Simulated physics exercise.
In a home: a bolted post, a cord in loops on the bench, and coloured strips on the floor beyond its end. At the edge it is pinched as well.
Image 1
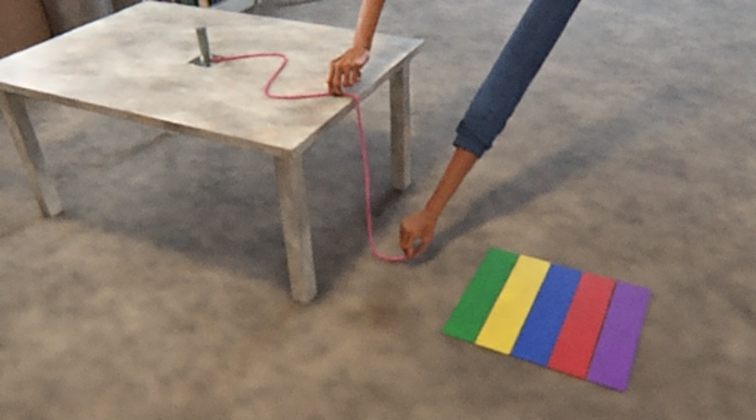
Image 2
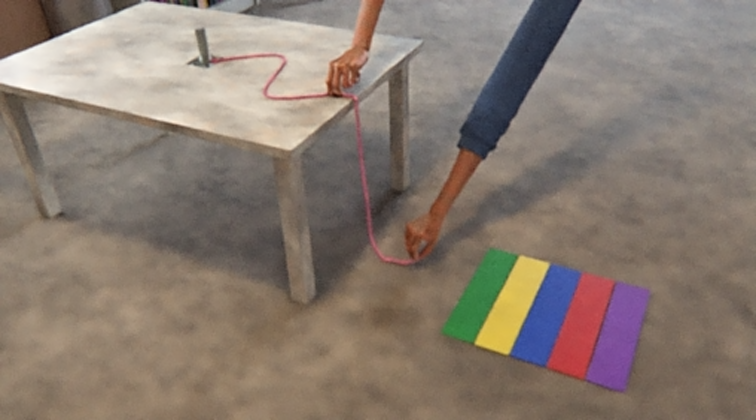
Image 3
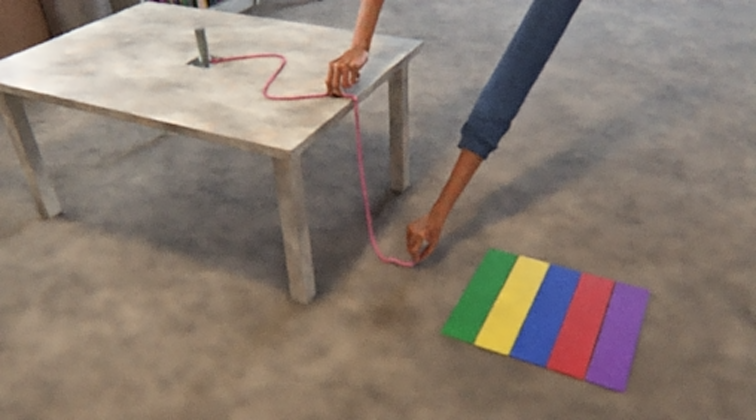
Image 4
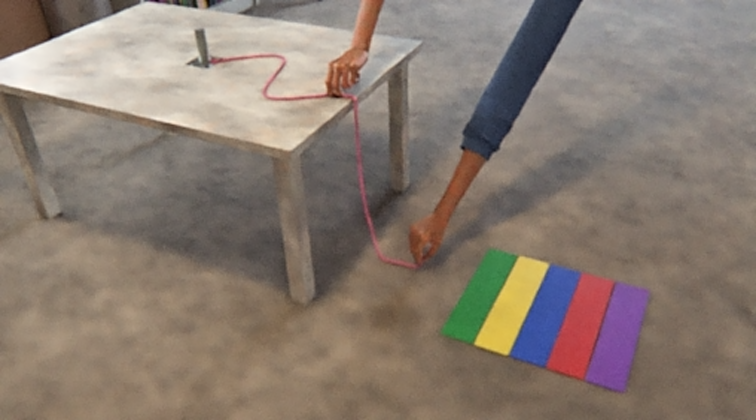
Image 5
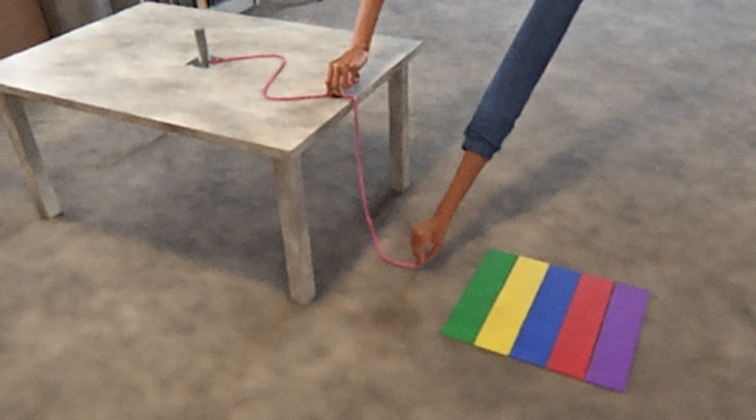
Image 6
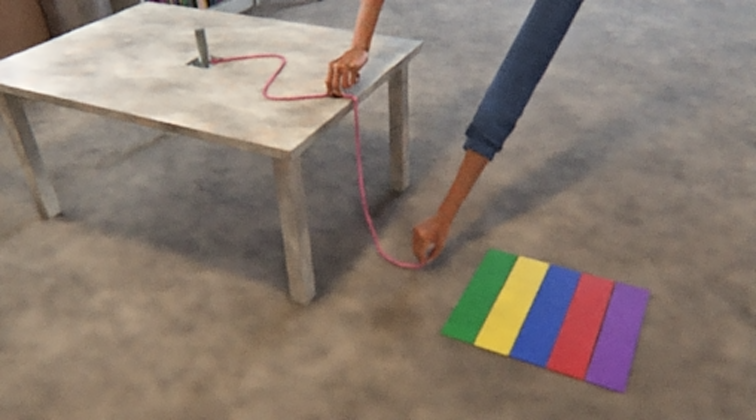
A hand drawing the low end of a pink cord slightly right near coloured strips, another hand pinching it at the table edge.
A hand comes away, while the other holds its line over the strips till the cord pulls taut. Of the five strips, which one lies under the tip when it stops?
The purple strip.
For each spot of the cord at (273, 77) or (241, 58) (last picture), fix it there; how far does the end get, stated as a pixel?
Respectively, (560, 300) and (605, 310).
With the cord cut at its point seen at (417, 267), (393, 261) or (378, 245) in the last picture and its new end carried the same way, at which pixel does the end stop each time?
Near (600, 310), (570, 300) and (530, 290).
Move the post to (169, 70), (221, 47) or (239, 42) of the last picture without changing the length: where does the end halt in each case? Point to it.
In order, it comes out close to (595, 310), (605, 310) and (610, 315).
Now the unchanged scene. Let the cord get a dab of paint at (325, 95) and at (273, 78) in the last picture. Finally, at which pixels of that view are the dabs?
About (402, 131), and the other about (315, 85).
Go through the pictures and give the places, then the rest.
In the first picture, end (413, 256); green (467, 320); yellow (501, 331); blue (536, 342); red (573, 353); purple (611, 365).
In the second picture, end (418, 258); cord through (249, 57) (279, 70) (282, 98) (356, 105) (364, 178) (372, 240).
In the third picture, end (419, 259).
In the fourth picture, end (422, 260); cord through (249, 57) (278, 71) (282, 99) (356, 105) (361, 178) (375, 241).
In the fifth picture, end (424, 260).
In the sixth picture, end (426, 261); cord through (249, 57) (278, 71) (282, 99) (356, 105) (360, 178) (376, 241).
Early on, end near (567, 301); over blue.
Midway, end near (603, 311); over red.
At the end of the slack, end near (624, 317); over purple. Over purple.
